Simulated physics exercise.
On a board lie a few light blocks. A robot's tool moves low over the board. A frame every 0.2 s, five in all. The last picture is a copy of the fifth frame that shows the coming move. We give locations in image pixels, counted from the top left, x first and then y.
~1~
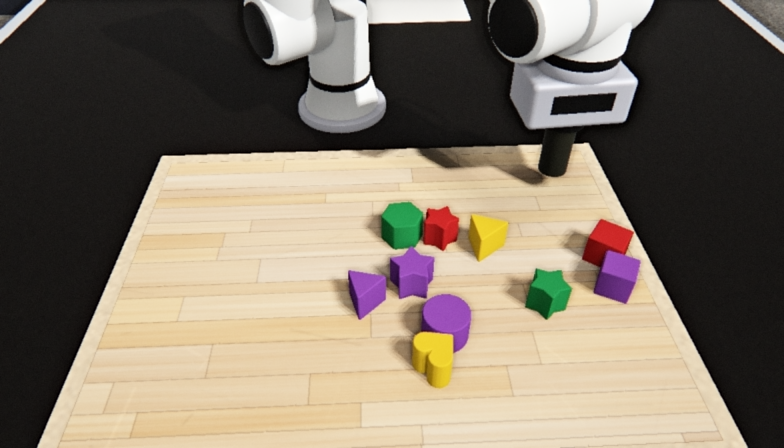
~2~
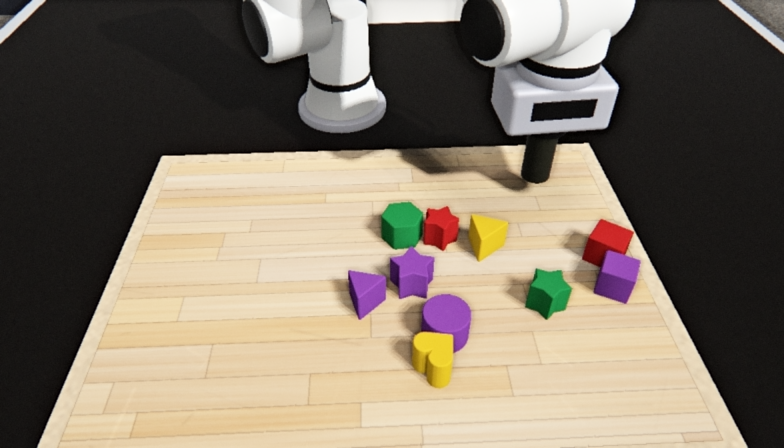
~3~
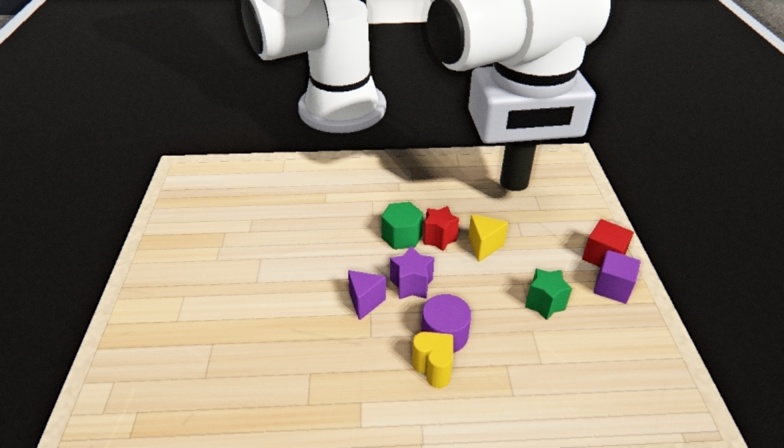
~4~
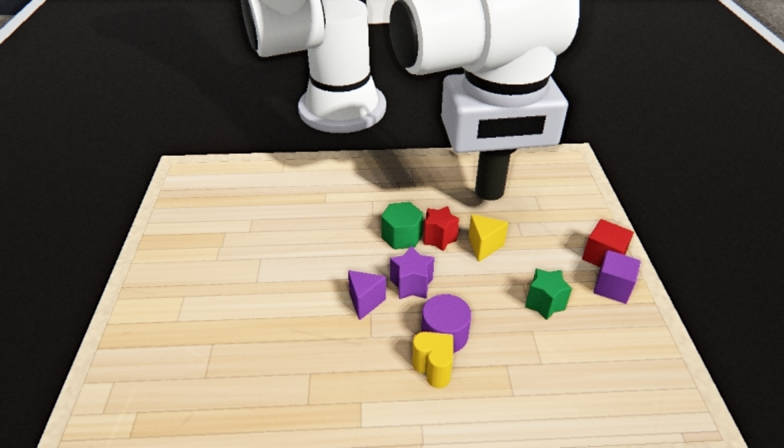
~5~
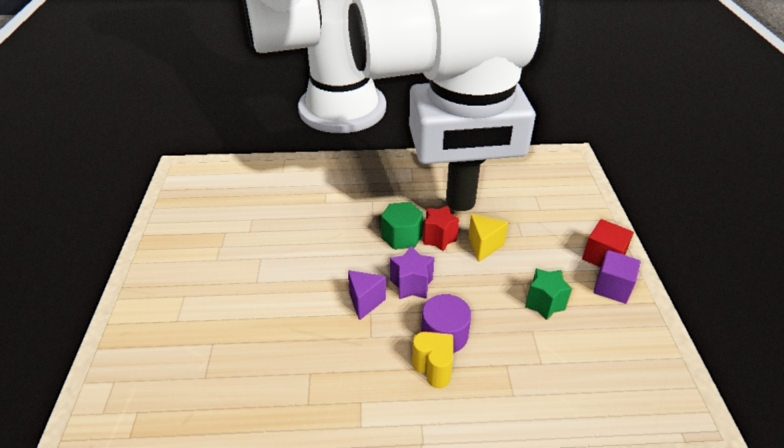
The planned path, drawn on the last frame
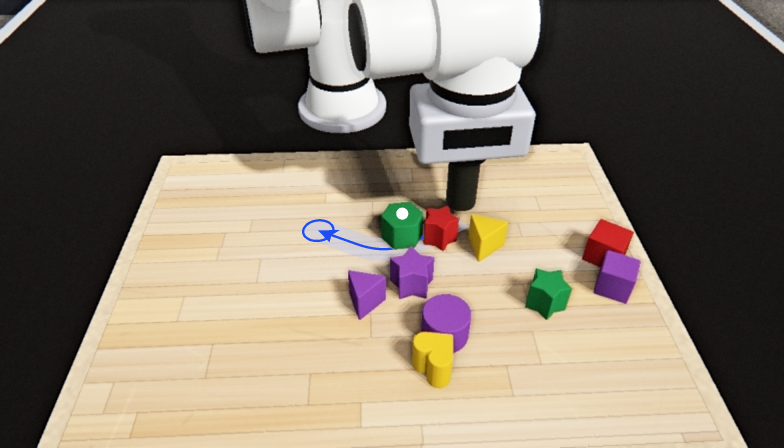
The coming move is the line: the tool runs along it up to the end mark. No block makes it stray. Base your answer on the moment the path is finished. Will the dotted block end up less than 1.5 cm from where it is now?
I expect not.
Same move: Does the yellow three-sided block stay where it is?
I'd say yes.
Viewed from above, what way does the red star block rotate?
Looking from above, the answer is counterclockwise.
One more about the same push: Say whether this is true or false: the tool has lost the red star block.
This is true.
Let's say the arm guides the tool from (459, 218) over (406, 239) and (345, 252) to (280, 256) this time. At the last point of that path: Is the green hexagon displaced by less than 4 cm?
No.
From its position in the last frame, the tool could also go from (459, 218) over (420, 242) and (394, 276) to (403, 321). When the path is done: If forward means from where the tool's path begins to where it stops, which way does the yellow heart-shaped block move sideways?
With start-to-end as forward, it shifts left.
The drawn path runs from (459, 218) over (418, 240) and (366, 247) to (318, 230); the dot is on the green hexagon.
What follows on the original path. One third of the way, tool (418, 224); green hexagon (383, 220), turned 35° clockwise; red star block (420, 238), turned 65° anticlockwise.
Two thirds of the way, tool (365, 230); green hexagon (329, 223), turned 45° clockwise; purple star block (410, 270), turned 20° anticlockwise; red star block (405, 245), turned 90° anticlockwise.
At the end, tool (316, 214); green hexagon (282, 220); purple star block (410, 270), turned 20° anticlockwise; red star block (405, 245), turned 90° anticlockwise; yellow three-sided block not moved.
